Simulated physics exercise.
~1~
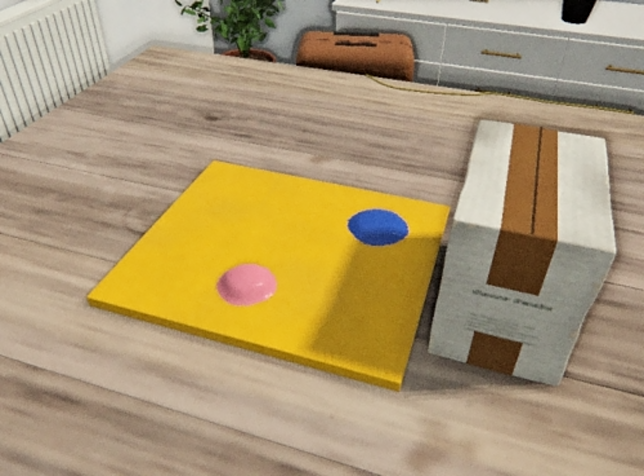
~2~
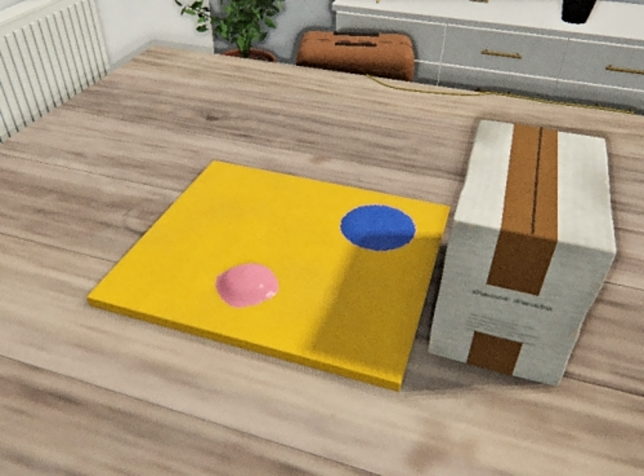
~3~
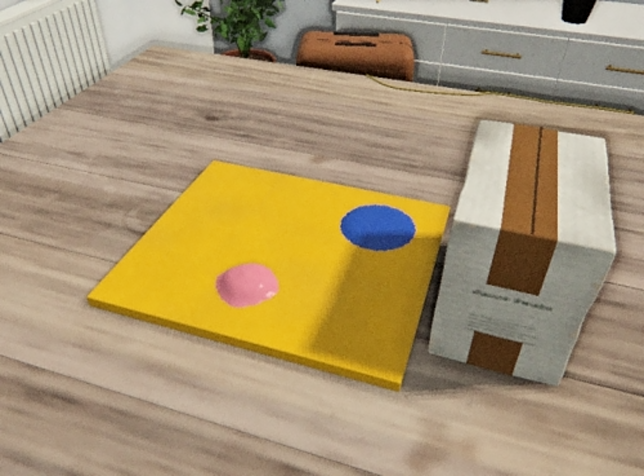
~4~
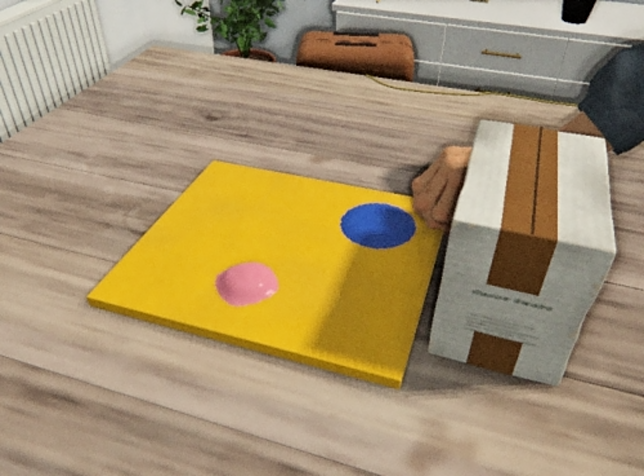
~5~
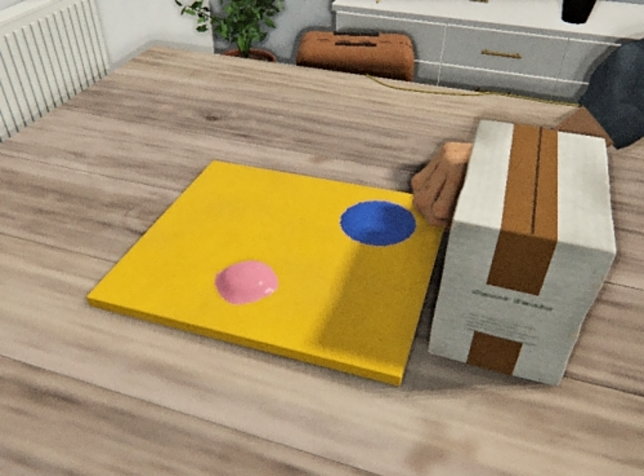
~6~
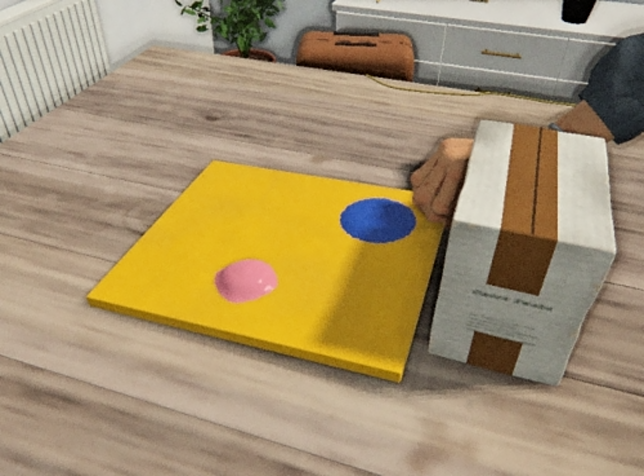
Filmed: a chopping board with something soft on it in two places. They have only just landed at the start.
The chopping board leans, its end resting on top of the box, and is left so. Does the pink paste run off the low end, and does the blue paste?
What you'd see is the pink paste that keeps its place and the blue paste that keeps its place.
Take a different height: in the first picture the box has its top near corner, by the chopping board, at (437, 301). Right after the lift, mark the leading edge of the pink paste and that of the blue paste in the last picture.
(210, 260), then (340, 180).
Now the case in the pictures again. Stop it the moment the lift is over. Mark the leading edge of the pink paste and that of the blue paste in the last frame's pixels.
Roughly (188, 226), roughly (278, 143).
A moment on, slope about 33°; the pink paste has not moved; the blue paste has crept a little.
Further on, the pink paste has not moved; the blue paste has crept down a long way.
When it is over, slope about 33°; the pink paste has not moved; the blue paste has crept down a long way.
